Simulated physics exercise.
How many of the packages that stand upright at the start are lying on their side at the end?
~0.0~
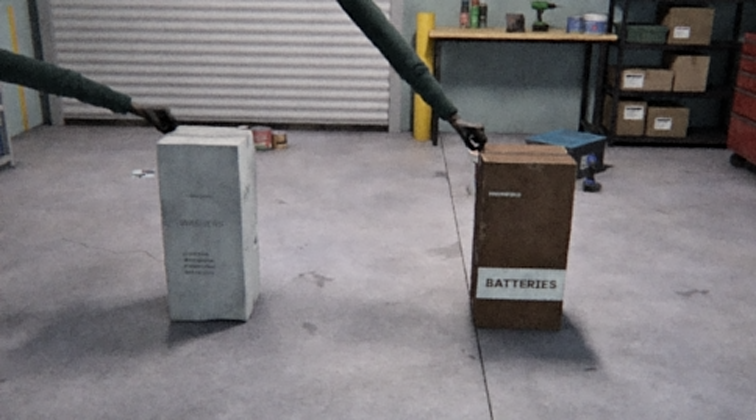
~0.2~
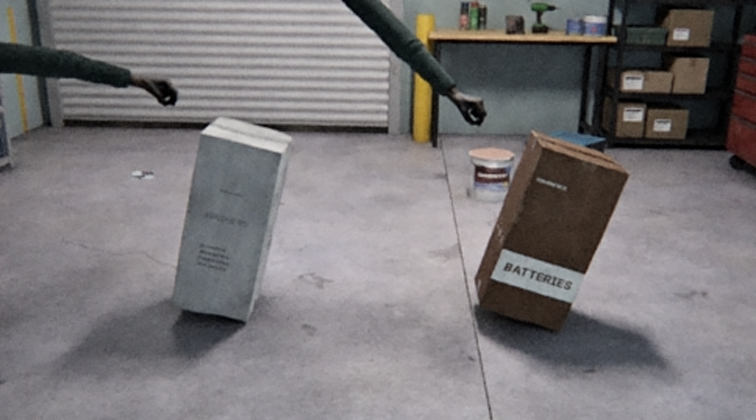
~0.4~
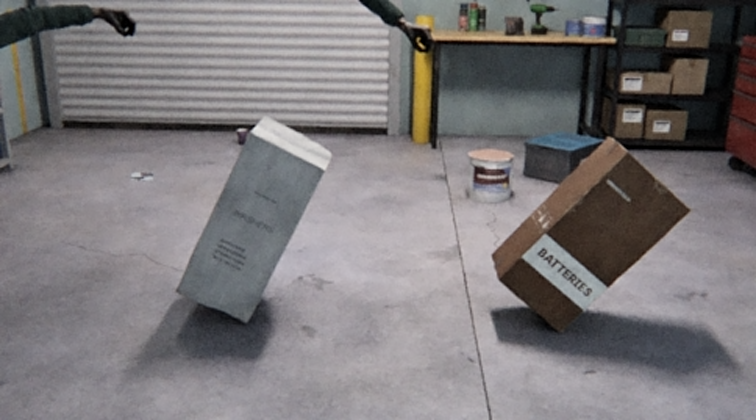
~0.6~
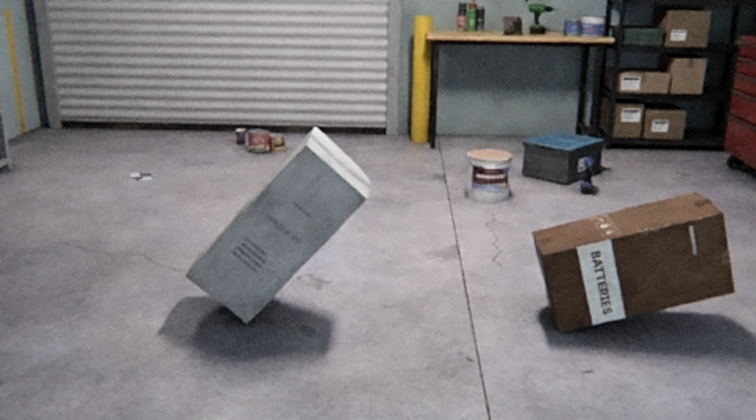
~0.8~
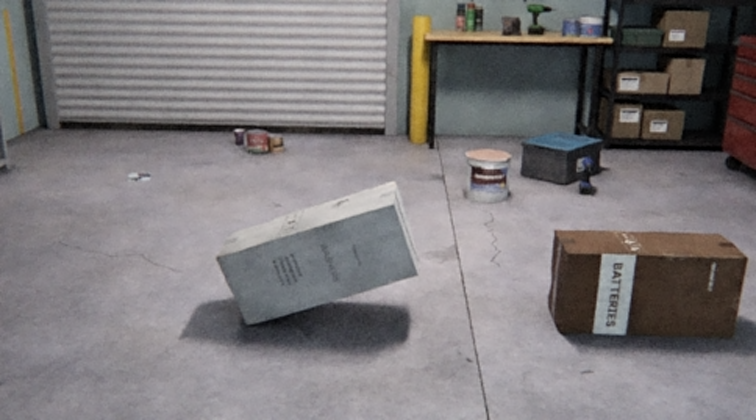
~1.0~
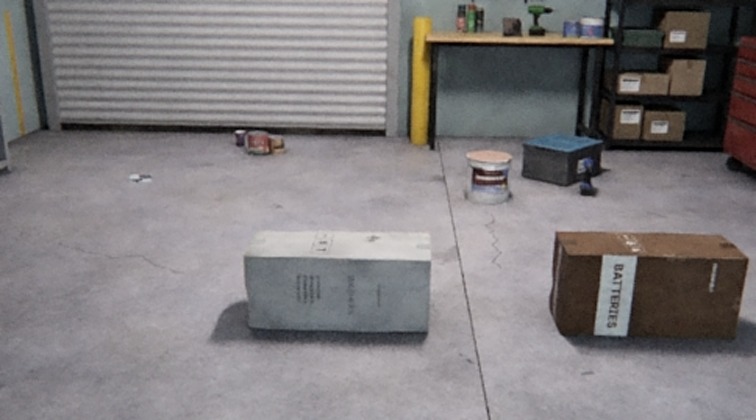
Two of them are, as both the white parcel and the brown box end up lying on their sides.
